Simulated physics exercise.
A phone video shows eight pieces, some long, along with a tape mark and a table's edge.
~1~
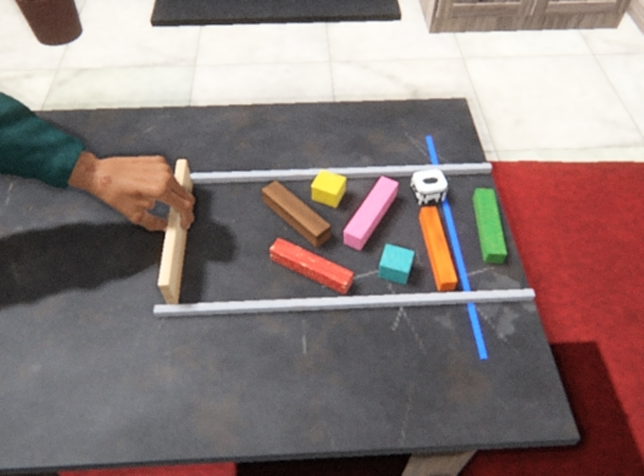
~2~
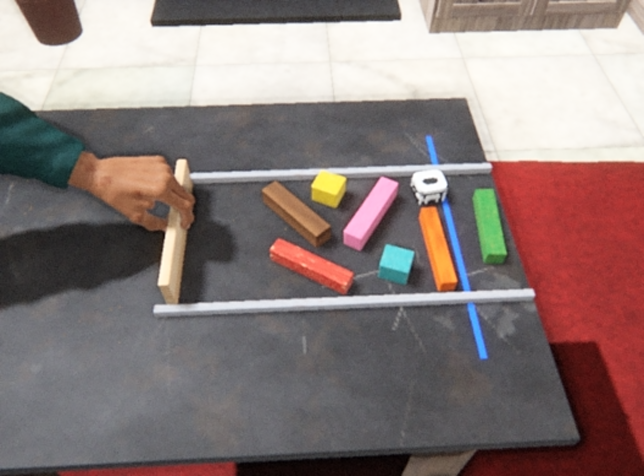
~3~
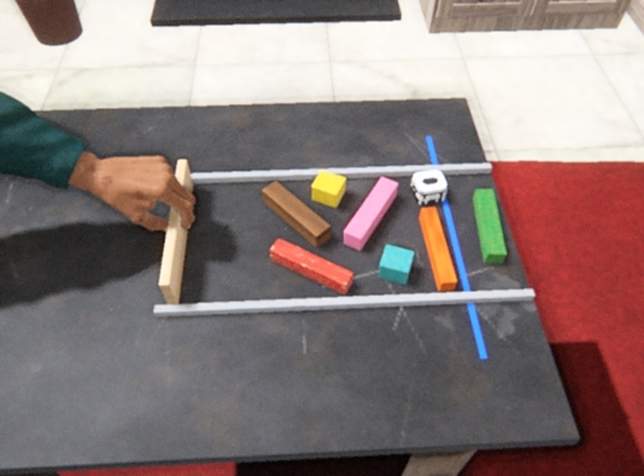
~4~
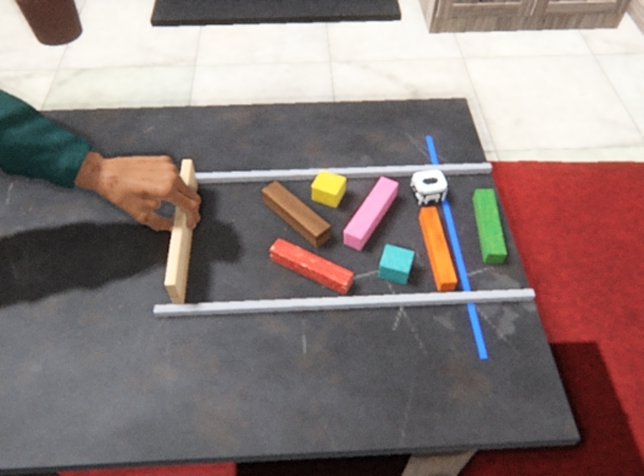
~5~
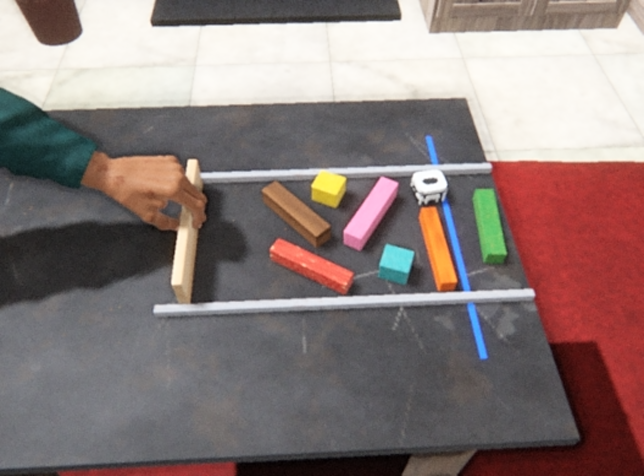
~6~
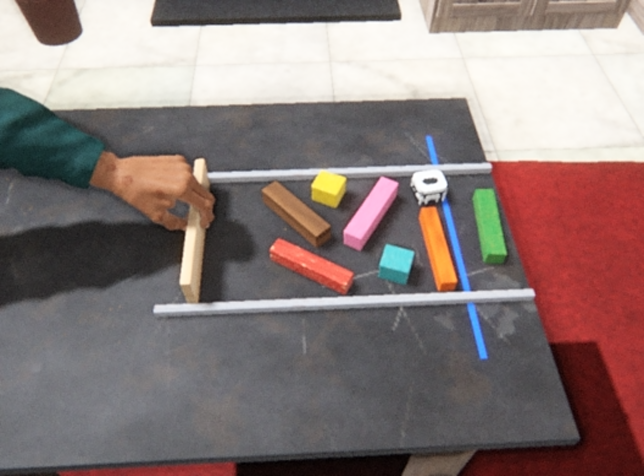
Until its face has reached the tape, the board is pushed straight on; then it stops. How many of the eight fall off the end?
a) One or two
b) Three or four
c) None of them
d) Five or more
Answer: B.
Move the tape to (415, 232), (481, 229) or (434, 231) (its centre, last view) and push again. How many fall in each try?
Respectively 1, 6 and 2.
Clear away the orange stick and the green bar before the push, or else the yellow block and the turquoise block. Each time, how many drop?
Tally per try: 1 / 2.
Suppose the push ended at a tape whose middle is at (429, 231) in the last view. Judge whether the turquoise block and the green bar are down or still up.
Well, the turquoise block is left in place and the green bar topples off.
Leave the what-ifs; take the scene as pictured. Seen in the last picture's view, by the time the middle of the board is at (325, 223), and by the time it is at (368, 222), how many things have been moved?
That gives 5 for the first and 7 for the second.
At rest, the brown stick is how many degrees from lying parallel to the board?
Angle: Roughly 15 degrees.
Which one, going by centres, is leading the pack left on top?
That is the pink bar.
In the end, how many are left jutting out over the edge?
The overhang total is 3.
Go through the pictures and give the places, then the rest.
The first picture shows green bar (489, 225); white case (429, 187); orange stick (437, 248); board (178, 229); tape (452, 230).
The second picture shows white case (429, 187); board (178, 229).
The third picture shows orange stick (437, 248); pink bar (372, 213).
The fourth picture shows green bar (489, 225); yellow block (329, 189).
The fifth picture shows white case (429, 187); red bar (311, 266).
The sixth picture shows green bar (489, 225); white case (429, 187); orange stick (437, 248); board (197, 228); tape (452, 230).
A little later, none off yet; green bar at rest near (489, 225); white case at rest near (429, 187); orange stick at rest near (437, 248).
When it is over, the number that fall off is three or four; down, orange stick, white case and green bar.
